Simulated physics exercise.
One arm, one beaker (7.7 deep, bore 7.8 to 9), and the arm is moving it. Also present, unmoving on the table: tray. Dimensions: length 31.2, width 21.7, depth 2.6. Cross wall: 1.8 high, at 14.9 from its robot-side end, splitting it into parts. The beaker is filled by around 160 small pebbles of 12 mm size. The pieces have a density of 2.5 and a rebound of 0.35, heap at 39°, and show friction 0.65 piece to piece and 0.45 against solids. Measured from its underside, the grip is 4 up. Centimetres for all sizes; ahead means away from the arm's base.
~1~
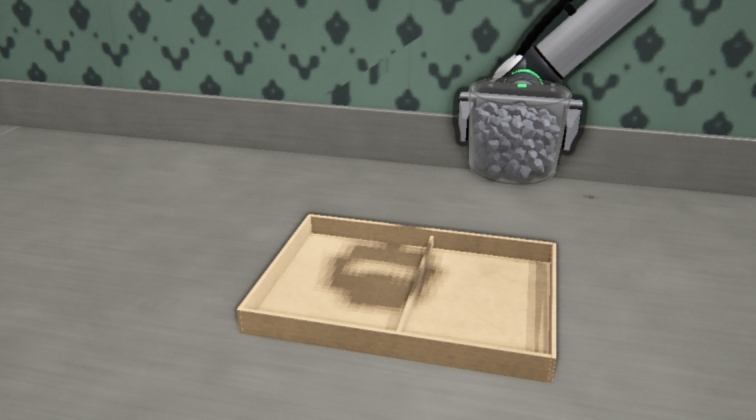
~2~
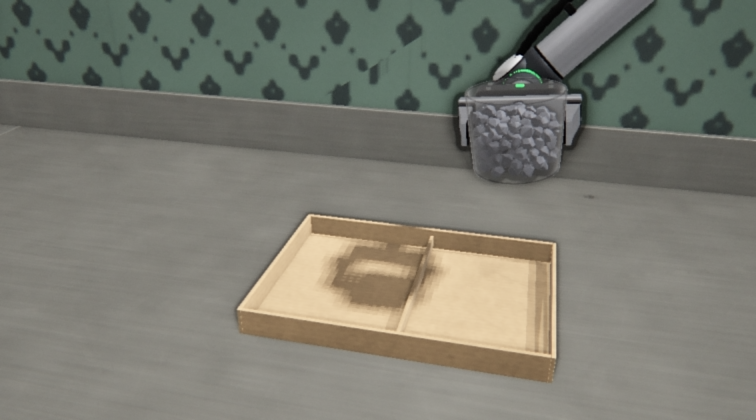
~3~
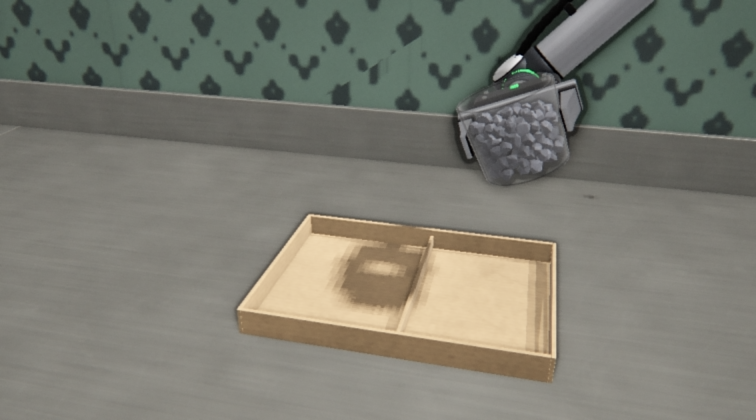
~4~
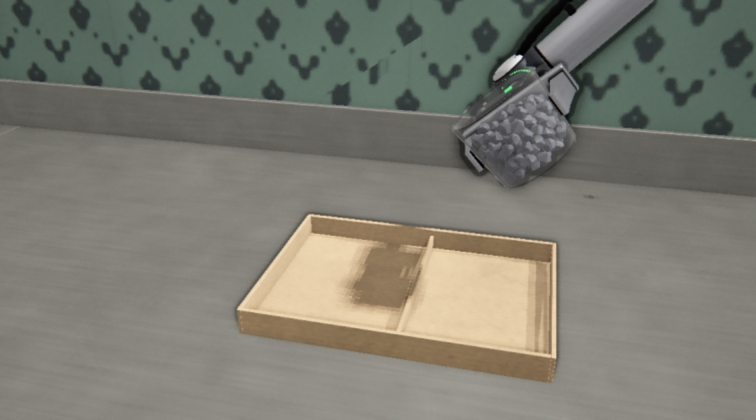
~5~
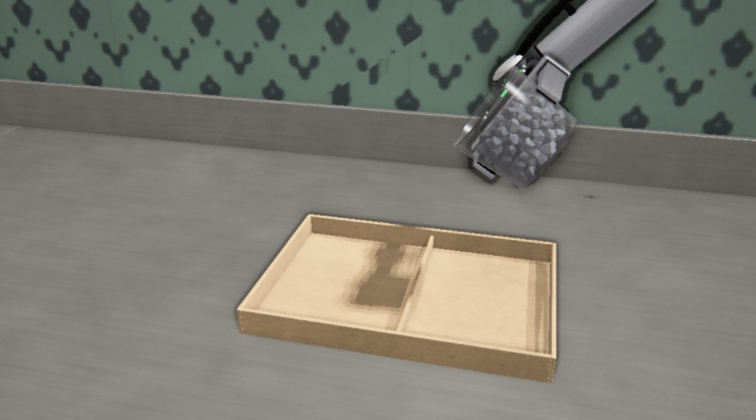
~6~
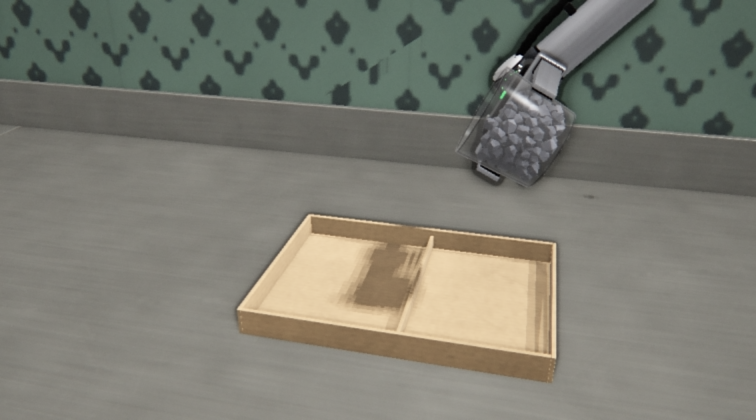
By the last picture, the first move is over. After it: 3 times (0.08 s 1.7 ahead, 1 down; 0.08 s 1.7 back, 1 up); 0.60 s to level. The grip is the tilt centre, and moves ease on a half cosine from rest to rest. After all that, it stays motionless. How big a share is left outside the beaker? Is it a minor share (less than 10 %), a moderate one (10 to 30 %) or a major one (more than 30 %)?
A minor share.
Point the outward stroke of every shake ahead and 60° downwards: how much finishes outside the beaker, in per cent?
About 0 per cent.
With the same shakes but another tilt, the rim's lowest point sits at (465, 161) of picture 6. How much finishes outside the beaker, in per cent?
Roughly 35 percent, give or take.
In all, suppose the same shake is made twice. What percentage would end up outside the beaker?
Then about 5 per cent.
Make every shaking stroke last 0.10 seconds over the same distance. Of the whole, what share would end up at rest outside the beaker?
Roughly 0 in a hundred.
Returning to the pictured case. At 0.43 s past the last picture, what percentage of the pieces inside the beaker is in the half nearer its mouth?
About 40 percent.
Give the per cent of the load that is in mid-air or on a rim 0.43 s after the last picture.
Around 0 percent of the load.
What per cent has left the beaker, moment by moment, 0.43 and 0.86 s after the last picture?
In turn: 5 %, then 5 %.
Then, 0.43 s on, tilted 63° forward, highest piece 22 above the table; 156 in the beaker, 5 in the far-side part.
Then, 0.86 s on, tilted 18° forward, highest piece 23 above the table; 155 in the beaker, 5 in the far-side part, 1 in the robot-side part.
Then, 1.28 s on, level, highest piece 24 above the table; 155 in the beaker, 5 in the far-side part, 1 in the robot-side part.
Then, 2.33 s on, level, highest piece 24 above the table; 155 in the beaker, 5 in the far-side part, 1 in the robot-side part.
In the end, 155 in the beaker, 5 in the far-side part, 1 in the robot-side part. That is 4 % outside the beaker.
